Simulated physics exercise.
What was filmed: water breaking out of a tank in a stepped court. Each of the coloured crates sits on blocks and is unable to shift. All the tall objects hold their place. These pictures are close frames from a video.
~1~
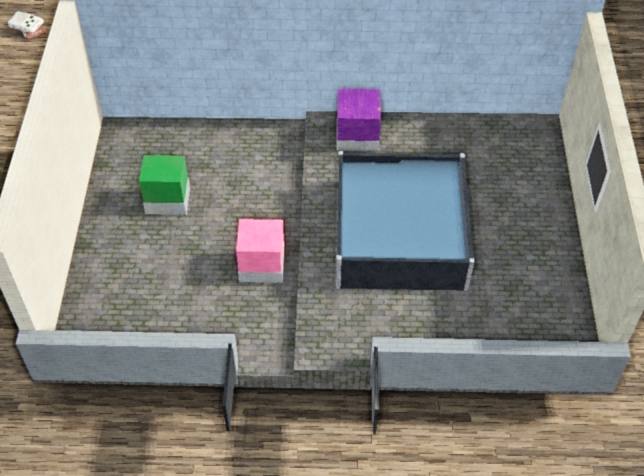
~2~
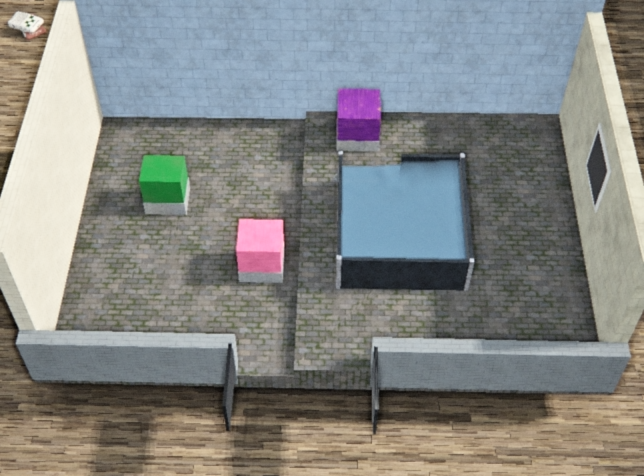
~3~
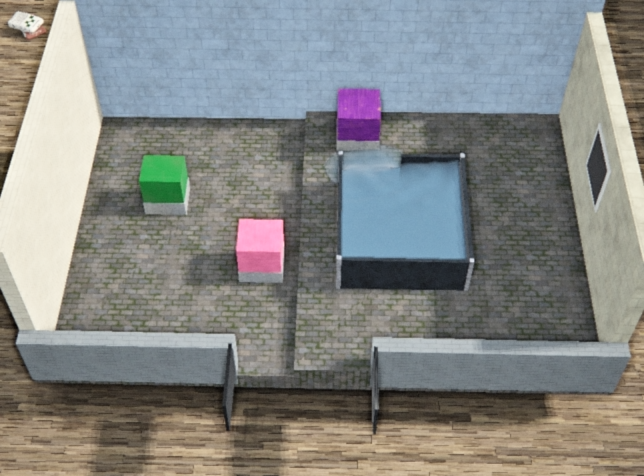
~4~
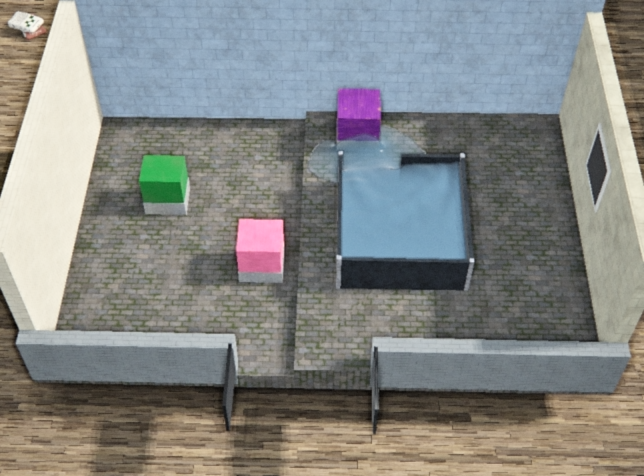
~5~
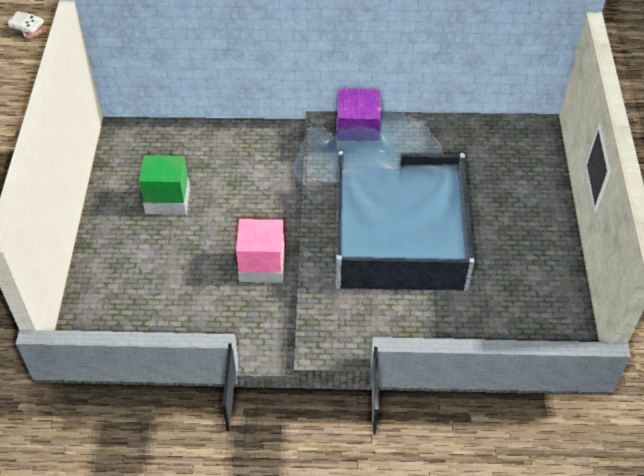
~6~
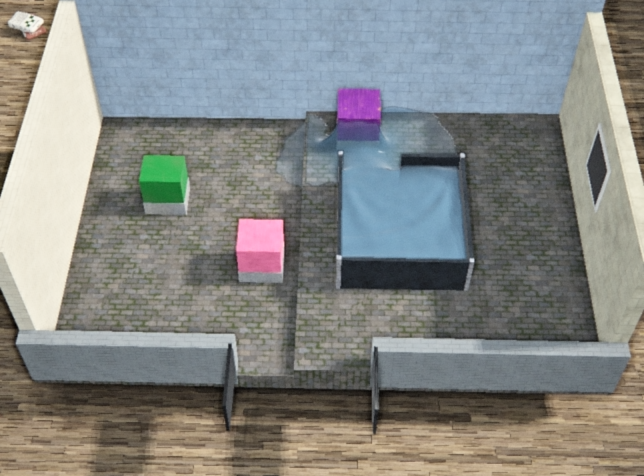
The video shows an open tank of water beside green, pink and purple crates in a walled court; water pours through a gap on its far side and spreads across the floor around the purple crate, while the crates stay still.
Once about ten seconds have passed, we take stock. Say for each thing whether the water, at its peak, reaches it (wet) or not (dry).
One by one: Looks like the green crate is out of reach of the water; looks like the pink crate is out of reach of the water; looks like the purple crate is within reach of the water.
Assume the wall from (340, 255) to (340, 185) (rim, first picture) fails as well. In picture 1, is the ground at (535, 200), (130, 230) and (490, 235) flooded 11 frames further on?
The first point is unwetted, the second swamped, the third unwetted.
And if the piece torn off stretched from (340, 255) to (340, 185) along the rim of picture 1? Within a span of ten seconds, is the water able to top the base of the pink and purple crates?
Taking them in turn, the pink one is swamped, and the purple one is left untouched.
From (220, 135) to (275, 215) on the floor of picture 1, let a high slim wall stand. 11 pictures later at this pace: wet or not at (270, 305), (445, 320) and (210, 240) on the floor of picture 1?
The first point comes out unwetted, the next unwetted, the last unwetted.
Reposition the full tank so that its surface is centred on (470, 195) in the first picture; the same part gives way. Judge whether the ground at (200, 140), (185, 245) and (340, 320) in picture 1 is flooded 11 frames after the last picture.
Submerged, untouched, untouched.
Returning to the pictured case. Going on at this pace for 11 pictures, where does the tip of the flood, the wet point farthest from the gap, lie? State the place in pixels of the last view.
I'd say near (103, 120).
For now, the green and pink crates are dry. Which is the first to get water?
That would be the green crate.
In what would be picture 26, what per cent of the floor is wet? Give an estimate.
About 55 per cent.
A moment on, water covers 20 % of the floor; the green crate not reached, the pink crate not reached, the purple crate water round its plinth.
Next, water covers 40 % of the floor; the green crate water round its plinth, the pink crate not reached, the purple crate water round its plinth.
Then, water covers 55 % of the floor; the green crate water round its plinth, the pink crate water round its plinth, the purple crate water round its plinth.
Later, water covers 80 % of the floor; the green crate water round its plinth, the pink crate water round its plinth, the purple crate water round its plinth.
In the end, water covers 95 % of the floor; the green crate stayed above the water, the pink crate stayed above the water, the purple crate was topped.
